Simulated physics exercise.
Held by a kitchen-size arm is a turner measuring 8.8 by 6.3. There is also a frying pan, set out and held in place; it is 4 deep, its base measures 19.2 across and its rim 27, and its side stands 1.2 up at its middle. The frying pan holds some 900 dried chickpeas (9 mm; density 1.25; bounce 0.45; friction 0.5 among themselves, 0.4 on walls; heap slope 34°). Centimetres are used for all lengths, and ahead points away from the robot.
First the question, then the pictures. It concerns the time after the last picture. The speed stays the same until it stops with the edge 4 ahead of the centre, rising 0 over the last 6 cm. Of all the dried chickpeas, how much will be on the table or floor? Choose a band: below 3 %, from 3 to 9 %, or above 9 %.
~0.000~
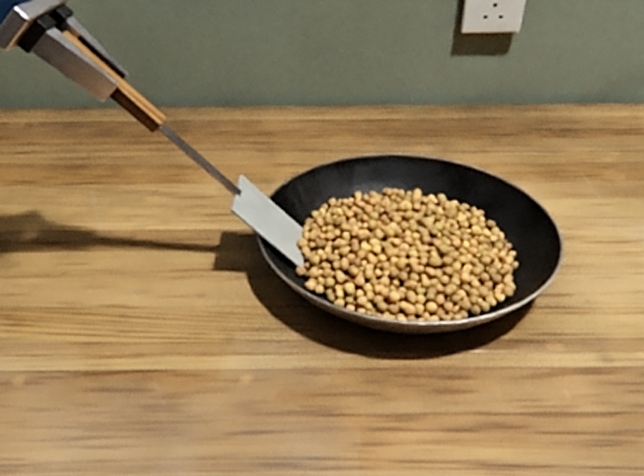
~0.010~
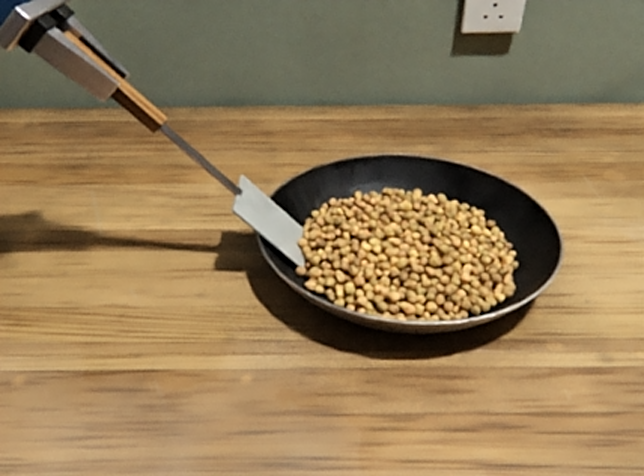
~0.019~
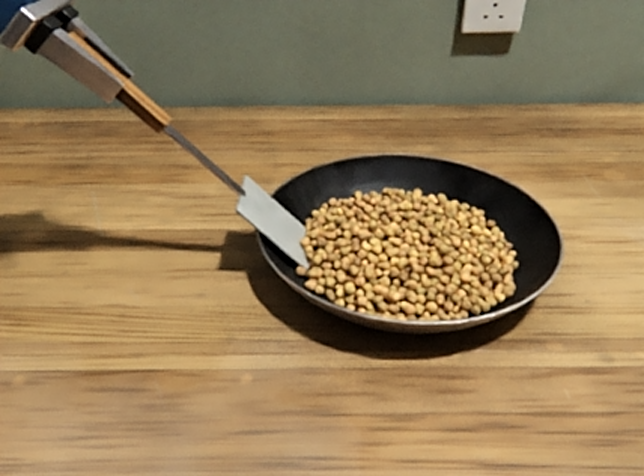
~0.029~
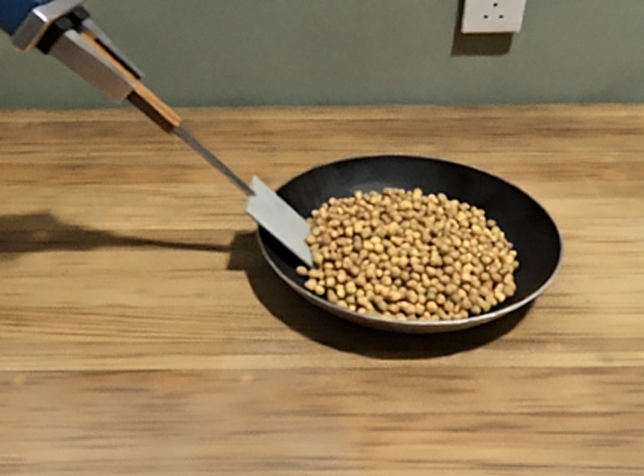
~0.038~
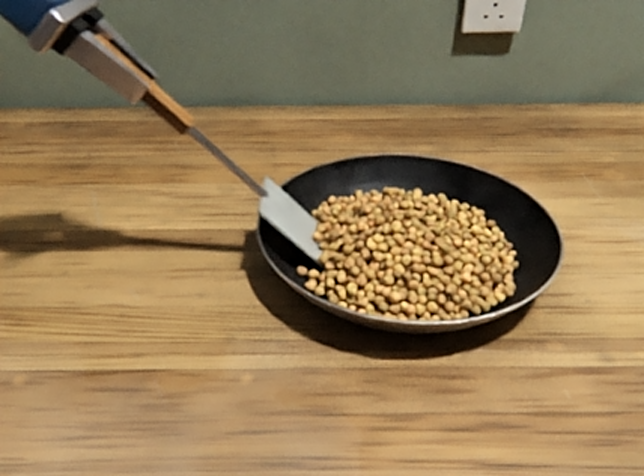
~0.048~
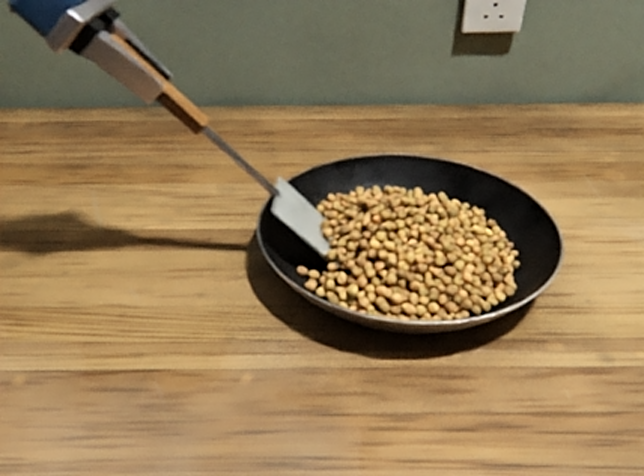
Below 3 %.
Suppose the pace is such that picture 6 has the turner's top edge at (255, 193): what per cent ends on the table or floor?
Some 0 per cent.
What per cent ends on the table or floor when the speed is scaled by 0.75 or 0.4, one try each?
The two tries give about 0 and 0 in a hundred.
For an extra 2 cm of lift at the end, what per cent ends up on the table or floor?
Some 5 in a hundred.
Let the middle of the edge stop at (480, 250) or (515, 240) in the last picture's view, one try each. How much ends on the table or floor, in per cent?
First try about 5 percent, second about 20 percent.
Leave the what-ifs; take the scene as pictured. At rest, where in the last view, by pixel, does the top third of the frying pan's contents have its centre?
Pixel estimate: About (488, 228).
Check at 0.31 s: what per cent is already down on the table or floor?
My estimate is roughly 0 %.
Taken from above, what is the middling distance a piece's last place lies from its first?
The answer is about 3 cm.
After 0.07 s, sloping 48°, highest piece 5 above the table; 900 in the frying pan.
After 0.10 s, sloping 48°, highest piece 7 above the table; 900 in the frying pan.
After 0.31 s, sloping 48°, highest piece 5 above the table; 890 in the frying pan, 2 on the table or floor, 8 on the blade or in flight.
After 1.36 s, sloping 48°, highest piece 5 above the table; 890 in the frying pan, 10 on the table or floor.
At rest, 890 in the frying pan, 10 on the table or floor. That is 1 % on the table or floor.
